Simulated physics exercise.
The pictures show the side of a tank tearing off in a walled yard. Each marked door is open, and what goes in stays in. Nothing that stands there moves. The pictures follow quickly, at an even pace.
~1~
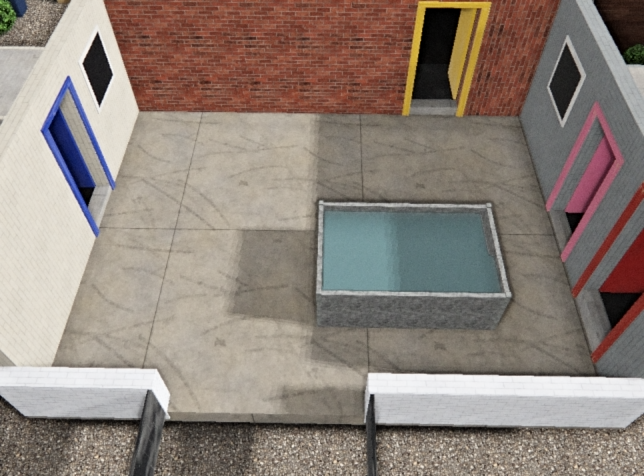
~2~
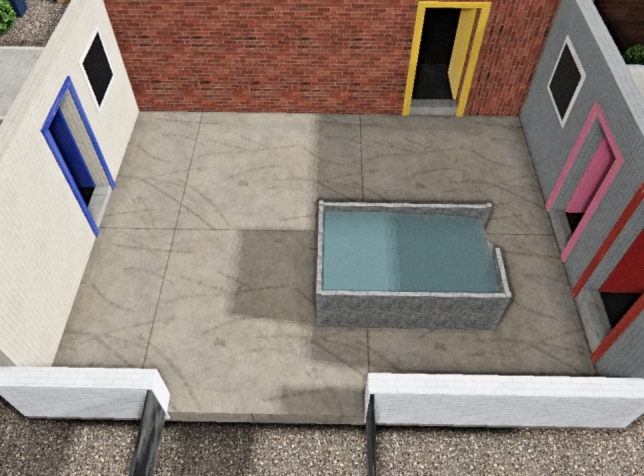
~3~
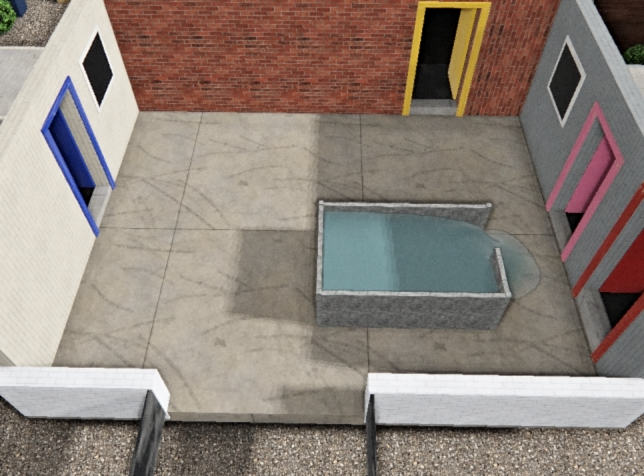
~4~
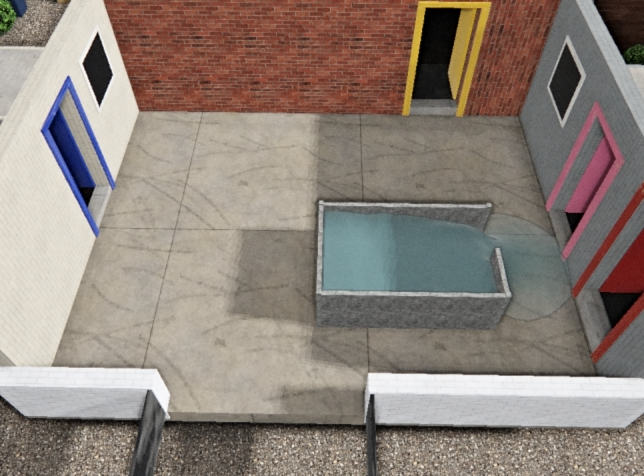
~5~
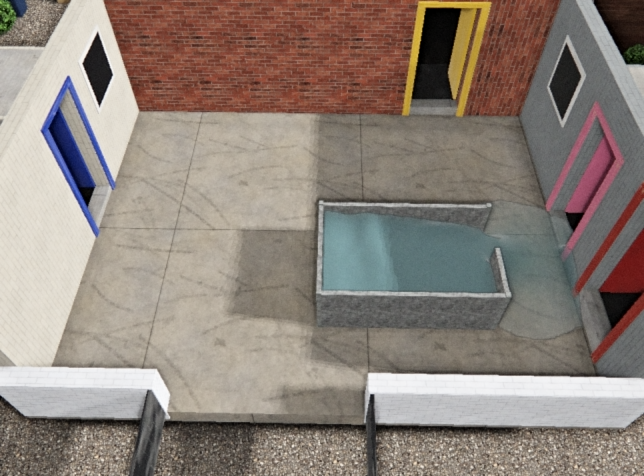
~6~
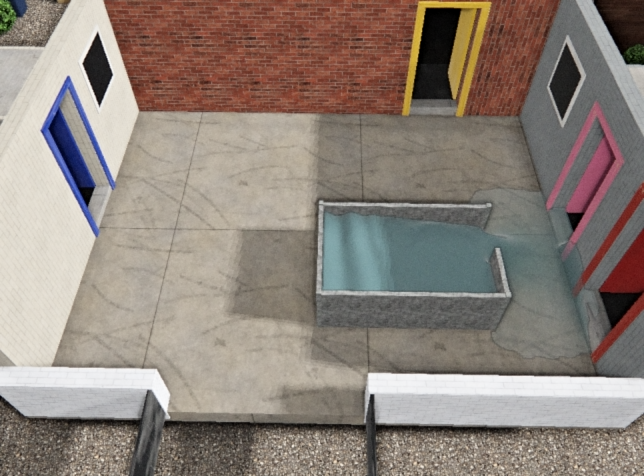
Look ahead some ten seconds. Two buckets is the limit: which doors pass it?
In the end: The red door stays under that; the yellow door stays under that; the blue door stays under that; the pink door takes more than that.
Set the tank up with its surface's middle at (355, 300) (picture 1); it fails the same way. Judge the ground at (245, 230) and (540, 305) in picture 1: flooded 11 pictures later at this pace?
In turn: Dry, flooded.
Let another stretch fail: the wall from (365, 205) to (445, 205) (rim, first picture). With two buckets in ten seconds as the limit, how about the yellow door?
In short: Yellow door passes that mark.
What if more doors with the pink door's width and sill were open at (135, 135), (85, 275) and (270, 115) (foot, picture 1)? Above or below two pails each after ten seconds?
As listed: Lets less in, stays under, is under.
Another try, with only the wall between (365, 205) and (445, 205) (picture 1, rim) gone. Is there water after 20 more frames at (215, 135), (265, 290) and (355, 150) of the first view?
In turn: Flooded, not flooded, awash.
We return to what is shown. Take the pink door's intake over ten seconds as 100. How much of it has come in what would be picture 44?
I make it 85 per cent.
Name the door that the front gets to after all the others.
It is the blue-painted one.
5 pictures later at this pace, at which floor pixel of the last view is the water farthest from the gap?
Around (522, 129).
A moment on, water covers 10 % of the floor; the red door wet at the sill, nothing in, the yellow door not reached, the blue door not reached, the pink door far over two buckets in.
Next, water covers 20 % of the floor; the red door under two buckets in, the yellow door not reached, the blue door not reached, the pink door far over two buckets in.
Then, water covers 35 % of the floor; the red door under two buckets in, the yellow door wet at the sill, nothing in, the blue door not reached, the pink door far over two buckets in.
Later, water covers 65 % of the floor; the red door under two buckets in, the yellow door wet at the sill, nothing in, the blue door not reached, the pink door far over two buckets in.
In the end, water covers 90 % of the floor; the red door under two buckets in, the yellow door wet at the sill, nothing in, the blue door wet at the sill, nothing in, the pink door far over two buckets in.
